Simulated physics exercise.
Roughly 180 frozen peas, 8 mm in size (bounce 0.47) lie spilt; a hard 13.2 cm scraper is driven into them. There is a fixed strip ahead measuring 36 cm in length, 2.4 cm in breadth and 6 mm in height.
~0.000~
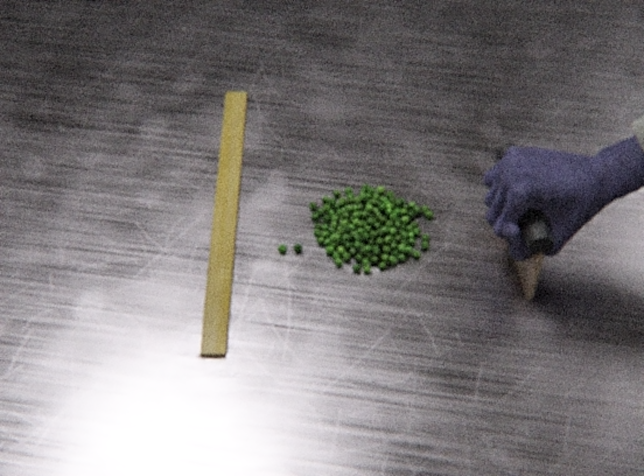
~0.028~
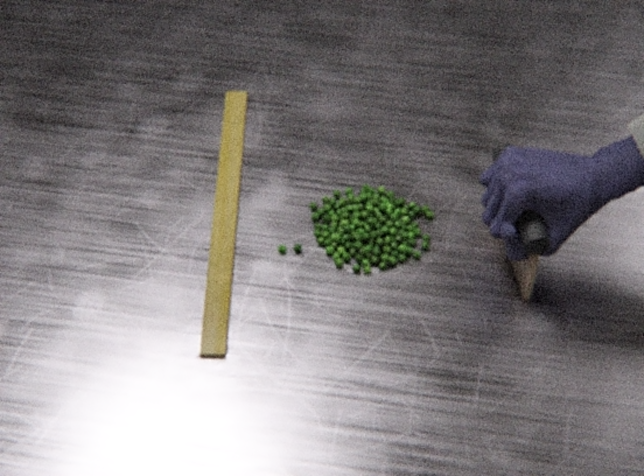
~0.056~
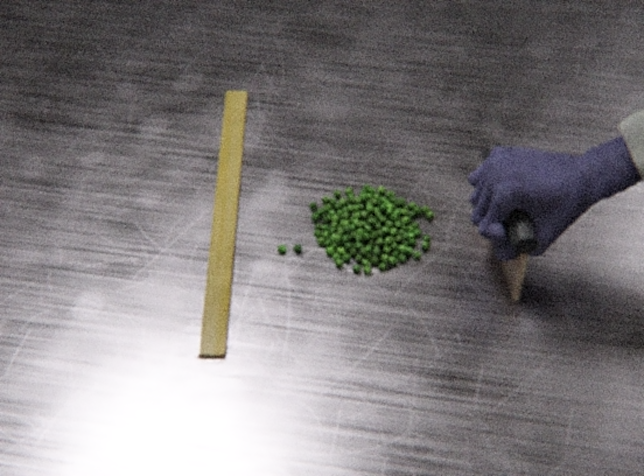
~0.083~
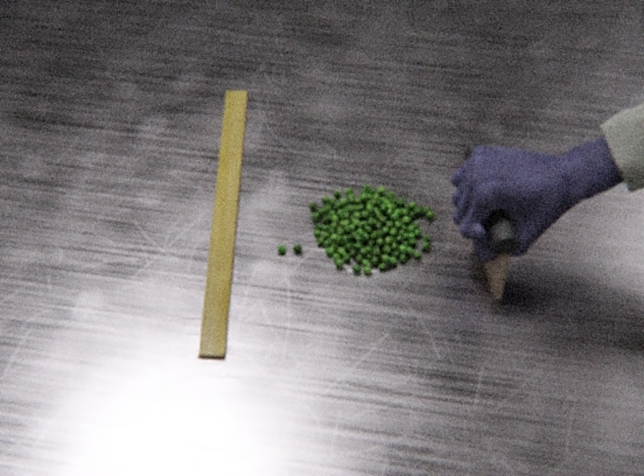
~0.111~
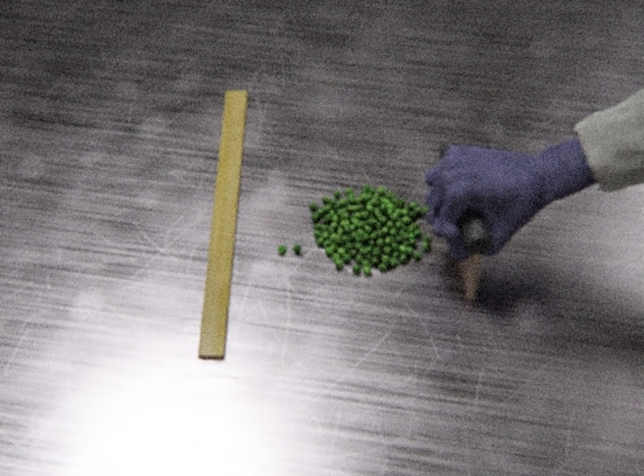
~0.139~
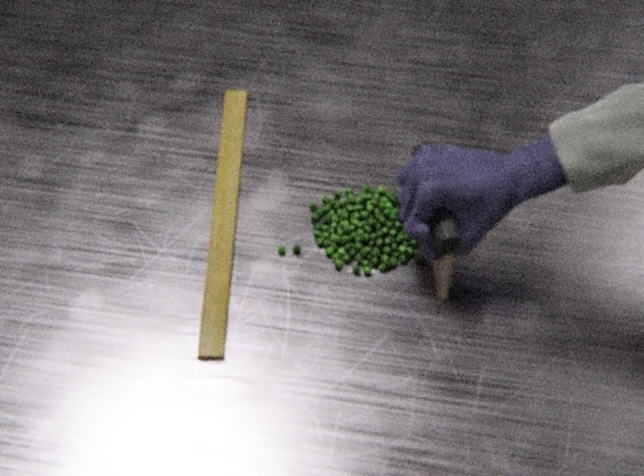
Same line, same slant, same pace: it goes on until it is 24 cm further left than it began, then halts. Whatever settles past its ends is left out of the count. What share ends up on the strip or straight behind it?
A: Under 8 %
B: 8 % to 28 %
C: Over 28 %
(C) Over 28 %.
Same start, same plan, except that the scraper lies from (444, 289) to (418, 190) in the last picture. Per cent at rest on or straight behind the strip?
The figure is higher than 10.
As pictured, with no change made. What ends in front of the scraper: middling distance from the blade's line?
3 cm.
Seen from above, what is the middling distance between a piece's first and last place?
16 cm.
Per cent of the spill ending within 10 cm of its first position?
My estimate is some 5 percent.
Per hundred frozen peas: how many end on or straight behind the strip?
Share: Some 35 %.
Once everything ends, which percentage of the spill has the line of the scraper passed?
Close to 10 in a hundred, I'd say.
Then, at 0.29 s, scraper 22 cm from its start, spill 19 cm wide; elsewhere 100 %.
Then, at 0.43 s, scraper 25 cm from its start, spill 26 cm wide; on or straight behind the strip 35 %, elsewhere 65 %.
Then, at 0.56 s, scraper 25 cm from its start, spill 31 cm wide; on or straight behind the strip 35 %, elsewhere 65 %.
In the end, at 1.4 s, on or straight behind the strip 35 %, elsewhere 65 %.
